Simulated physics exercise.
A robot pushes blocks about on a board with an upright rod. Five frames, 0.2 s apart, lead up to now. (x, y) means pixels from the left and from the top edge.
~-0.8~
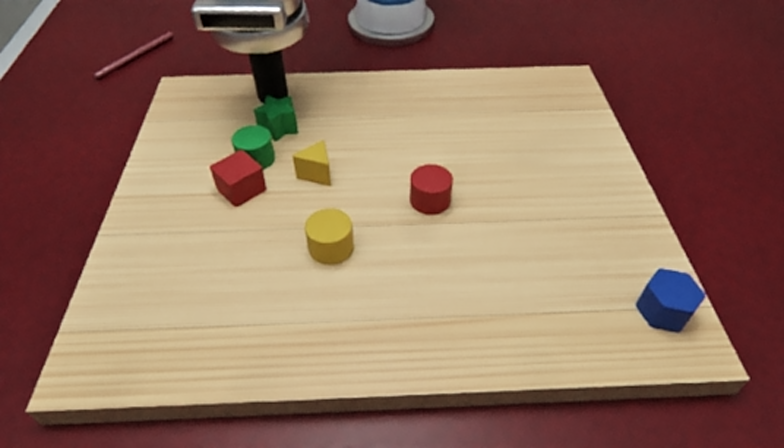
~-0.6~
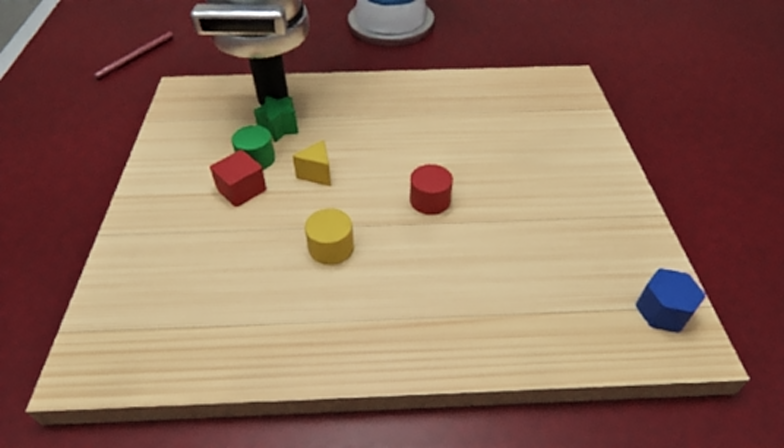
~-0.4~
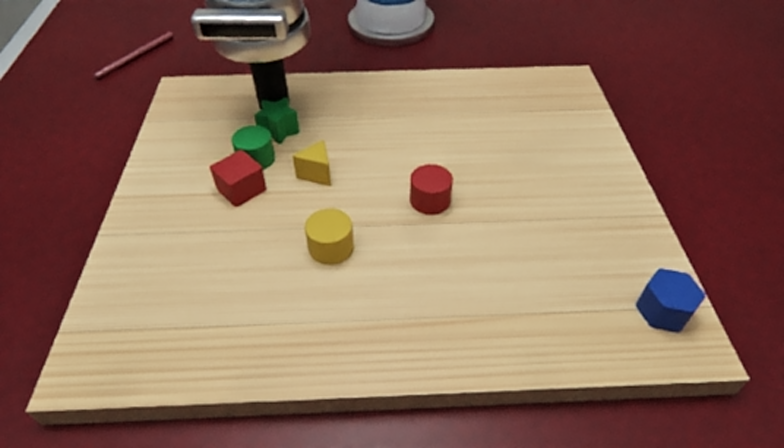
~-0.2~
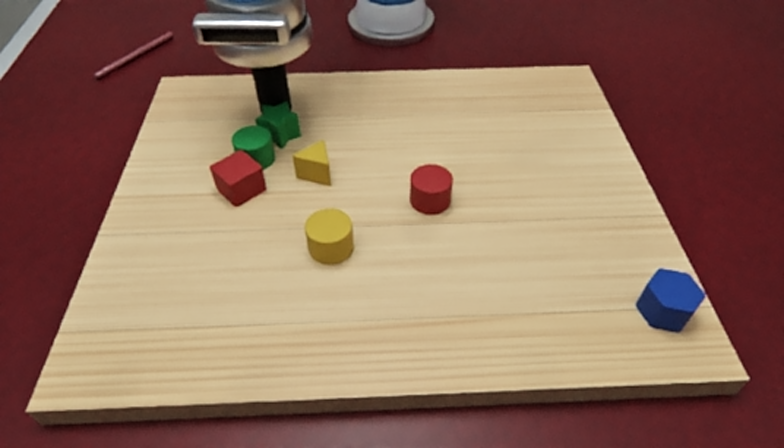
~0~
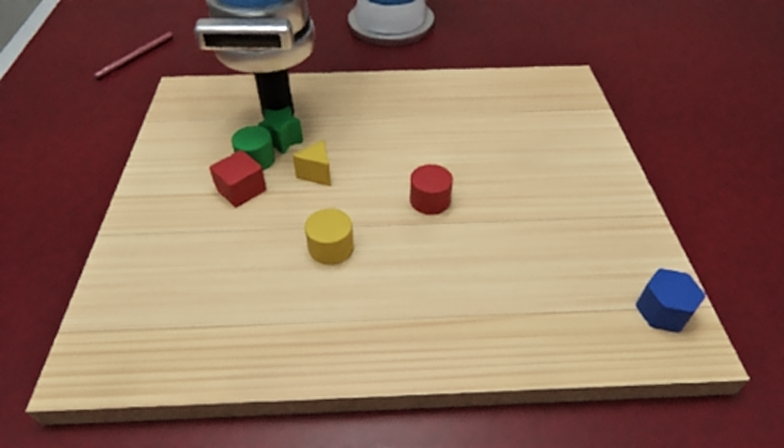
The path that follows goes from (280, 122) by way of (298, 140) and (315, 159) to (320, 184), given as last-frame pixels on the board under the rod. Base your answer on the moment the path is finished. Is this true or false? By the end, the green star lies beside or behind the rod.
It is false.
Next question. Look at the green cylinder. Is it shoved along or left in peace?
It leaves its spot.
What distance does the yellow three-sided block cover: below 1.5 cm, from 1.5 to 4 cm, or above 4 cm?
The block shifts more than 4 cm.
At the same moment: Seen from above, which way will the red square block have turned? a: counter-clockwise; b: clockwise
a
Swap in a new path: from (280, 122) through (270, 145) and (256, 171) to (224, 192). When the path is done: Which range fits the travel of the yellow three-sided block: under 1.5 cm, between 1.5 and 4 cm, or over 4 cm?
Distance: Below 1.5 cm.
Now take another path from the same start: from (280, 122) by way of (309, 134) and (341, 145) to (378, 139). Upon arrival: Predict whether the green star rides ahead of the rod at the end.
I expect it to be beside or behind the rod.
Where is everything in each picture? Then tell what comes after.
Rod tip at (274, 97); block tops, red square block at (235, 166); green cylinder at (251, 137); green star at (275, 106); yellow three-sided block at (315, 153), in the first frame.
Rod at (274, 101); blocks unchanged, in the second frame.
Rod at (275, 106); green star at (275, 109), in the third frame.
Rod at (276, 110); green star at (276, 113), in the fourth frame.
Rod at (278, 118); red square block at (235, 167); green cylinder at (251, 137); green star at (278, 118); yellow three-sided block at (315, 153), in the fifth frame.
On the path given first. One third of the way, rod at (297, 134); red square block at (230, 171), turned 20° anticlockwise; green cylinder at (249, 145); green star at (293, 138).
Two thirds of the way, rod at (314, 153); red square block at (230, 171), turned 20° anticlockwise; green cylinder at (249, 145); green star at (305, 159), turned 15° clockwise; yellow three-sided block at (325, 176).
At the end, rod at (320, 178); red square block at (230, 171), turned 20° anticlockwise; green cylinder at (249, 145); green star at (310, 186), turned 20° clockwise; yellow three-sided block at (337, 202).
